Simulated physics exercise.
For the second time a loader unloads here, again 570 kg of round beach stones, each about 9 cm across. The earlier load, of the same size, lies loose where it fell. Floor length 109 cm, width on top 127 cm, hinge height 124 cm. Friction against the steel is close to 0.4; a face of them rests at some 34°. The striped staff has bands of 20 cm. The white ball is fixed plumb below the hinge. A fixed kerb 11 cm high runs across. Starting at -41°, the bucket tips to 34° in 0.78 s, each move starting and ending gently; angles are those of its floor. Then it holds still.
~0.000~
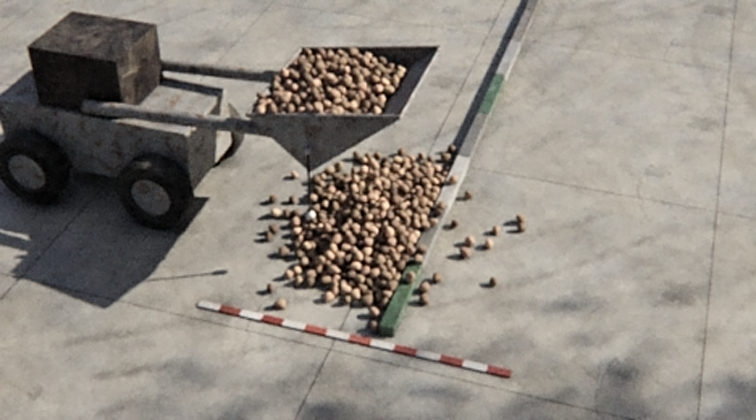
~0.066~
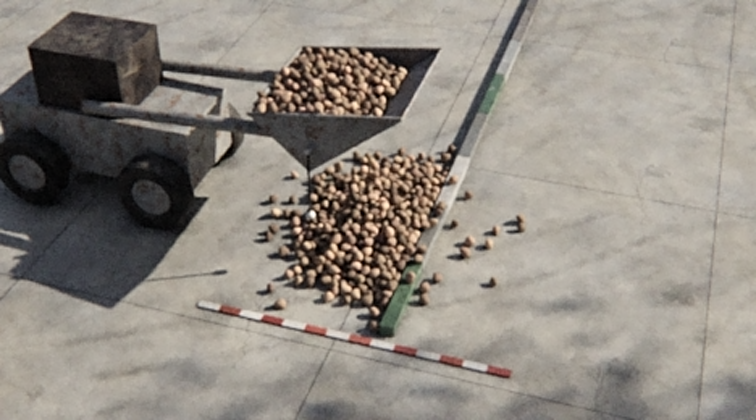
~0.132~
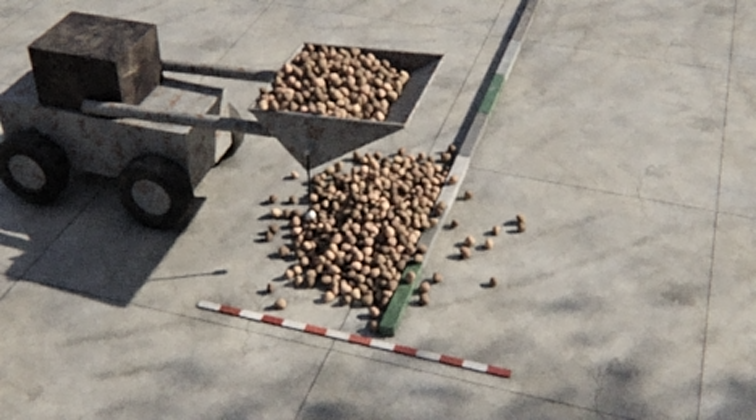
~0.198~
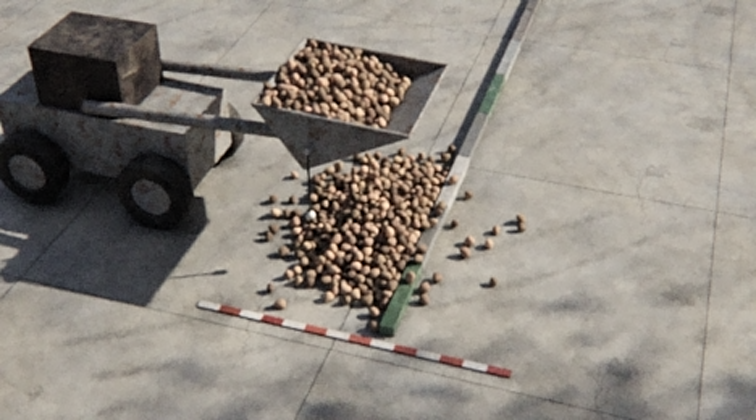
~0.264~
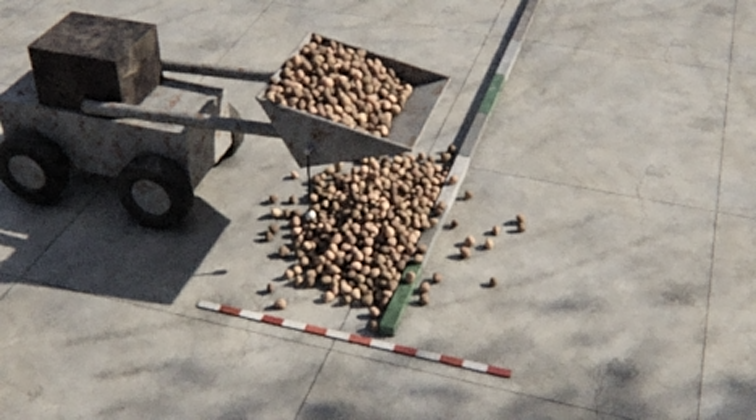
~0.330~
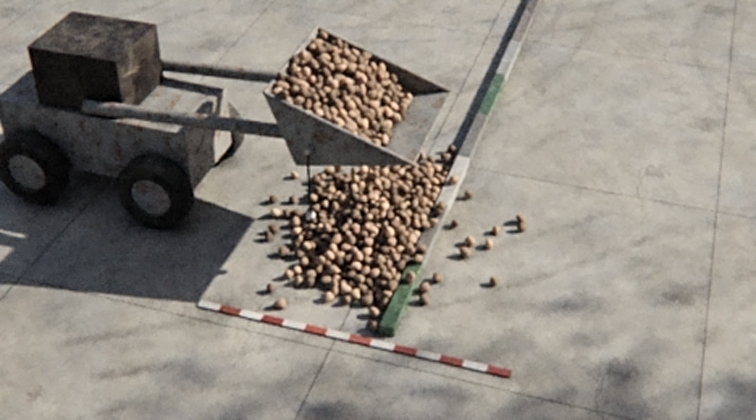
On a paved yard, a loader gradually tilts its stone-filled bucket above a loose pile.
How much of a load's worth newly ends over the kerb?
About 90 per cent.
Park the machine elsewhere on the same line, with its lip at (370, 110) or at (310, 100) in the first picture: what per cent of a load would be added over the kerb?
First some 65, then 10 per cent.
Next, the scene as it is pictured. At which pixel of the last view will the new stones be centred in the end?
Their middle is at about (484, 239).
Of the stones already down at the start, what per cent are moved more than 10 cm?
About 0 per cent.
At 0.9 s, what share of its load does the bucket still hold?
Roughly 85 per cent is still inside.
After 0.6 s the floor is at 22°; in per cent of one load, 100 in the bucket, 98 on this side of the kerb, 2 over the kerb; the foremost stones are at (487, 246).
After 0.9 s the floor is at 34°; in per cent of one load, 86 in the bucket, 112 on this side of the kerb, 2 over the kerb; the foremost stones are at (487, 246).
After 1.2 s the floor is at 34°; in per cent of one load, 31 in the bucket, 124 on this side of the kerb, 45 over the kerb; the foremost stones are at (513, 239).
After 4.1 s the floor is at 34°; in per cent of one load, 0 in the bucket, 108 on this side of the kerb, 92 over the kerb; the foremost stones are at (703, 280). Net gain over the kerb, 90.
